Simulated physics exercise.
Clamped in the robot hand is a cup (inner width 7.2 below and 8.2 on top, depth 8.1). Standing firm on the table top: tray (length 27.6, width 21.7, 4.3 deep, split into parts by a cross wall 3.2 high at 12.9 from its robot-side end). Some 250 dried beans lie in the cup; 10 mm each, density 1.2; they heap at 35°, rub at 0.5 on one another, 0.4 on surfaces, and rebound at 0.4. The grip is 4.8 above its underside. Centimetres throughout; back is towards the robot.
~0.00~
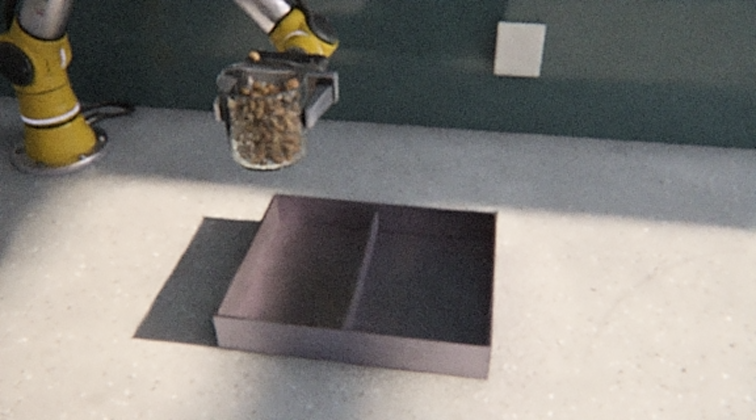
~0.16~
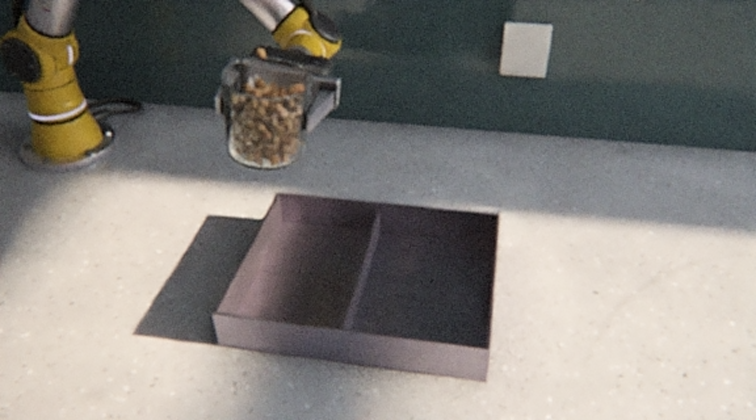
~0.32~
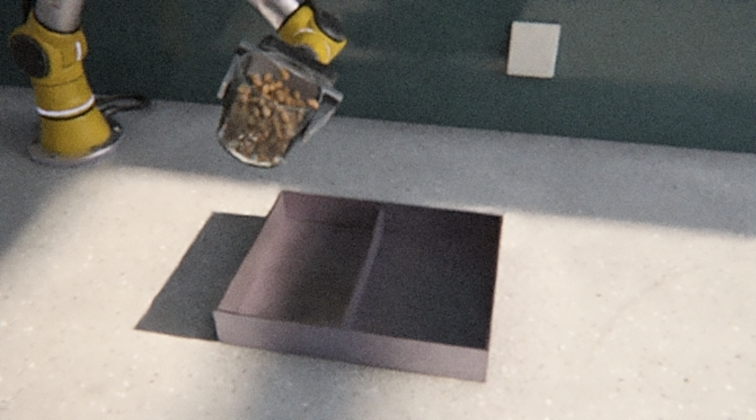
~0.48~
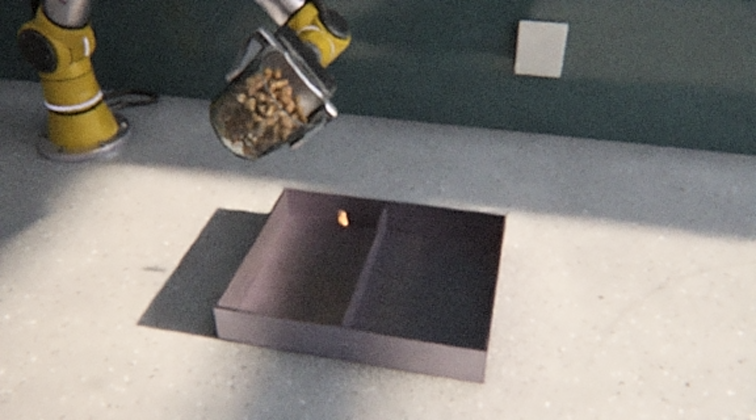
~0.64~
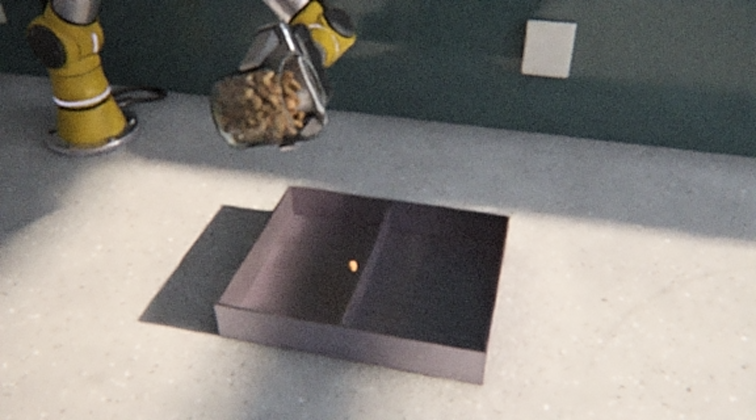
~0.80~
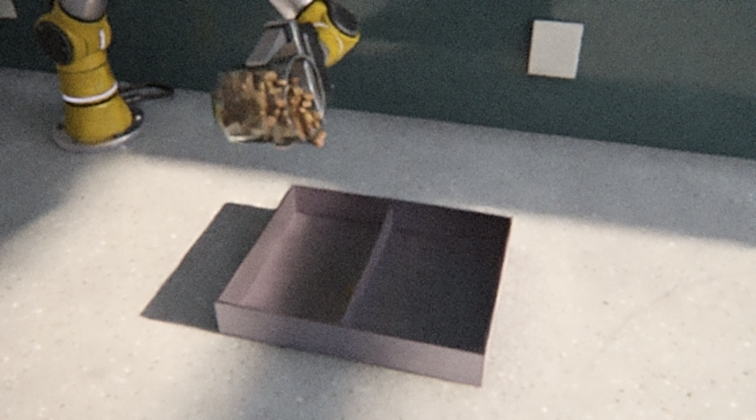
At the start, a yellow and silver robot arm holds a clear cup of dried beans upright above a divided, dark open box. The arm tips the cup steadily toward the right, and a single bean drops into the box. By the end, the cup lies nearly on its side, still full of beans.
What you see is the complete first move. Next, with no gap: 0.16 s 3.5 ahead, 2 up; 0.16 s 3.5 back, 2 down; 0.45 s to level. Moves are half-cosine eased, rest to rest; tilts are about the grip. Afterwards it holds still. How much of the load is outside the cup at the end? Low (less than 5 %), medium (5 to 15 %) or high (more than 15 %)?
A high share, more than 15 %, ends outside the cup.
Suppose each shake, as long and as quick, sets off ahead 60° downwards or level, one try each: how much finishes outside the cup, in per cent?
Some 5 and 25 per cent.
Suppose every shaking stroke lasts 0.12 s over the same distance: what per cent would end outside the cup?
It would be near 60 per cent.
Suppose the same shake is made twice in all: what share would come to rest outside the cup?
Then about 45 per cent.
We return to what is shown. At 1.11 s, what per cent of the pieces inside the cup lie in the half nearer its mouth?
Roughly 60 per cent.
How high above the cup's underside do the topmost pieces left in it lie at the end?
Some 7.0 cm.
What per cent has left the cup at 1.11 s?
Some 20 per cent.
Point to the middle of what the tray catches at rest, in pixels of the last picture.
Around (375, 280).
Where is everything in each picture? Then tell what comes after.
Cup middle at (266, 117), level; upper third of the load around (267, 108), from x 230 to 300, top at y 55; 249 in the cup, in the first picture.
Cup middle at (266, 116), tilted 7° forward; upper third of the load around (267, 107), from x 230 to 300, top at y 55, in the second picture.
Cup middle at (266, 113), tilted 27° forward; upper third of the load around (261, 104), from x 225 to 315, top at y 75, in the third picture.
Cup middle at (265, 109), tilted 51° forward; upper third of the load around (254, 95), from x 220 to 340, top at y 70; 248 in the cup, 1 in flight or on a rim, in the fourth picture.
Cup middle at (266, 105), tilted 71° forward; upper third of the load around (254, 89), from x 220 to 350, top at y 70; 248 in the cup, 1 in the robot-side part, in the fifth picture.
Cup middle at (268, 102), tilted 78° forward; upper third of the load around (252, 91), from x 225 to 350, top at y 70; 248 in the cup, 1 in the robot-side part, in the sixth picture.
After 1.11 s, tilted 78° forward, highest piece 24 above the table; 201 in the cup, 4 in the far-side part, 2 in the robot-side part, 42 in flight or on a rim.
After 1.42 s, tilted 20° forward, highest piece 25 above the table; 179 in the cup, 35 in the far-side part, 34 in the robot-side part, 1 in flight or on a rim.
After 1.77 s, level, highest piece 25 above the table; 179 in the cup, 36 in the far-side part, 34 in the robot-side part.
After 2.82 s, level, highest piece 25 above the table; 179 in the cup, 36 in the far-side part, 34 in the robot-side part.
At rest, 179 in the cup, 36 in the far-side part, 34 in the robot-side part. That is 28 % outside the cup.
